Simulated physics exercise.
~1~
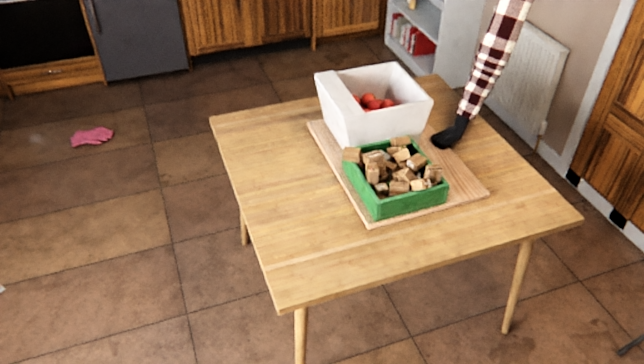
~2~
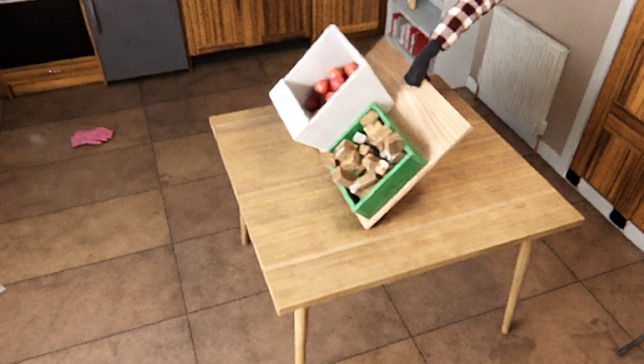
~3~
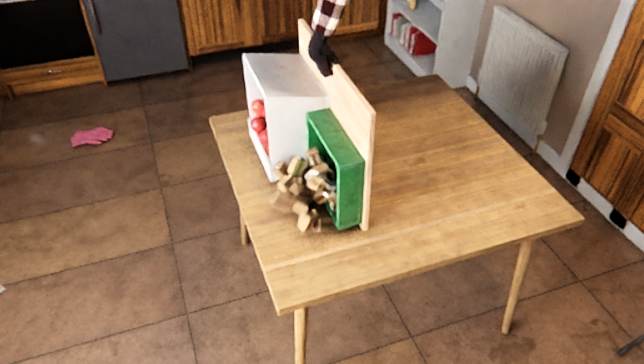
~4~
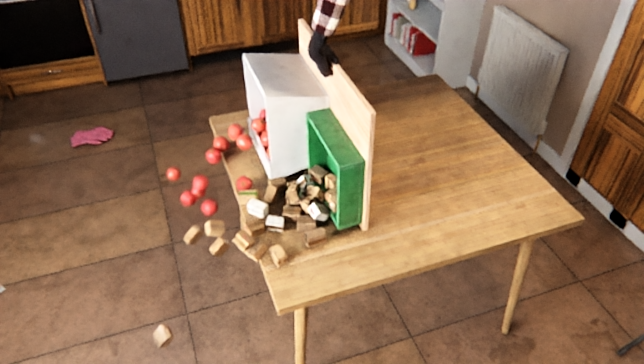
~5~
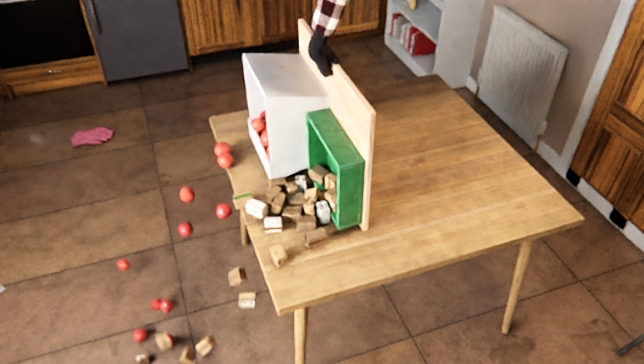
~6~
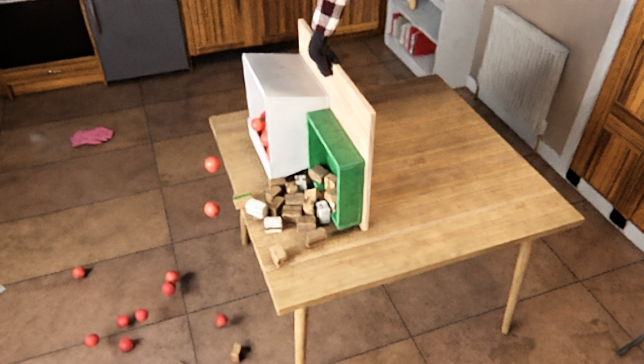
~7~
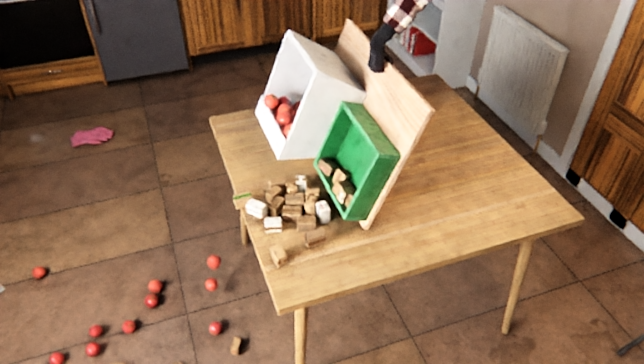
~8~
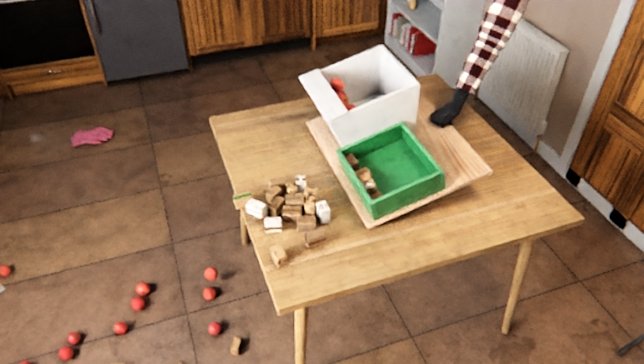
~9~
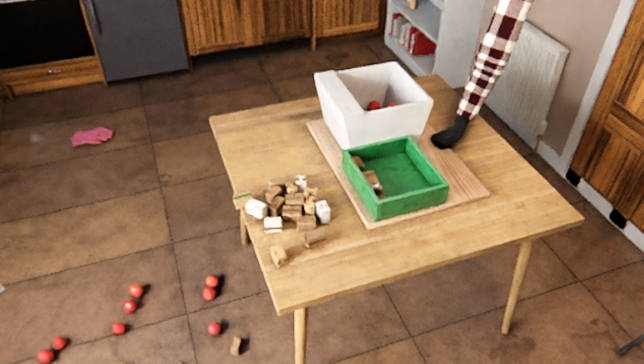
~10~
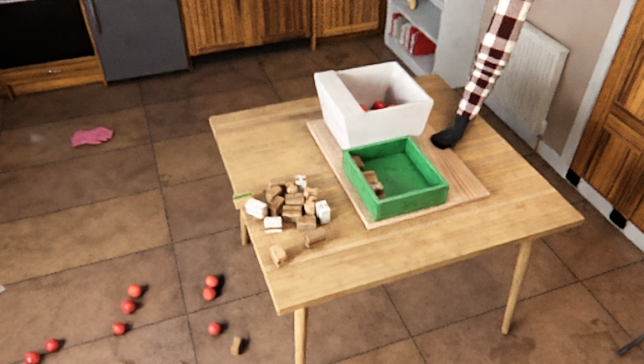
Kitchen table with a hand tipping a board upright and lowering it, green tub spilling most blocks, white tub losing some tomatoes.
